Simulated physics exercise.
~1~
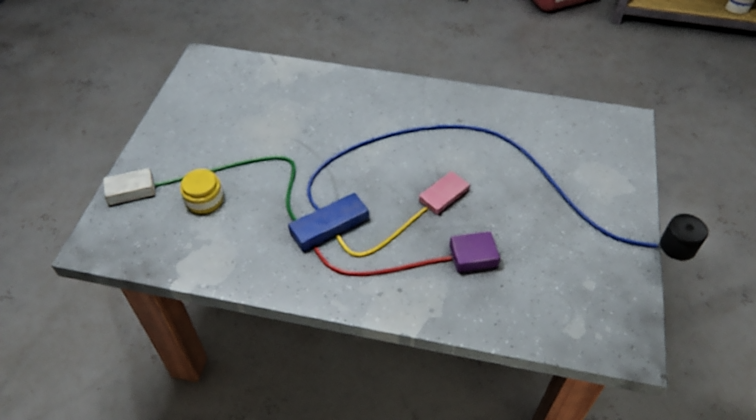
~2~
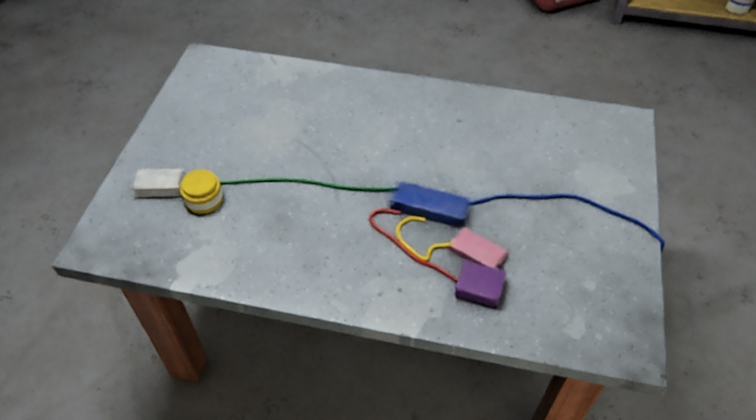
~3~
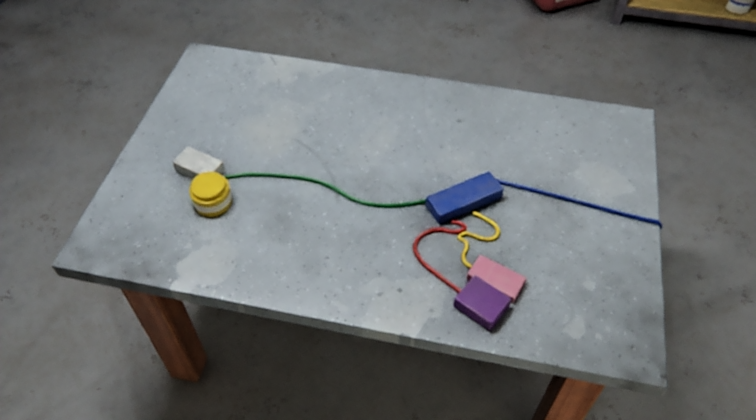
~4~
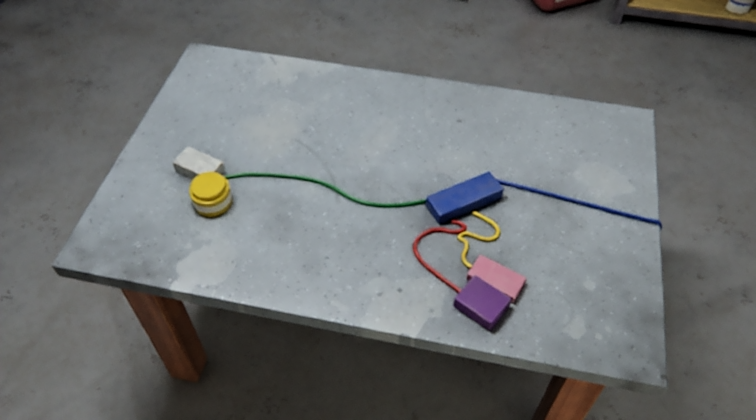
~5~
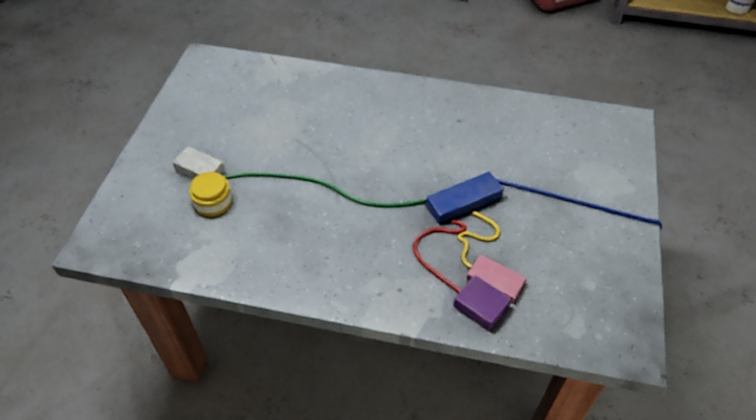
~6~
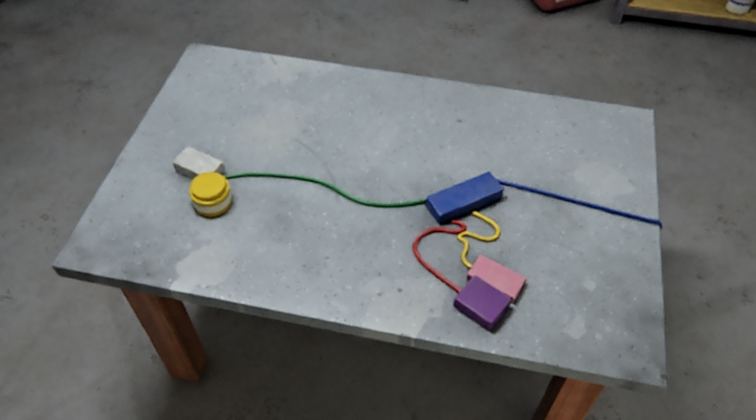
A workbench holds cabled blocks as a black cylinder drops off, dragging them right.
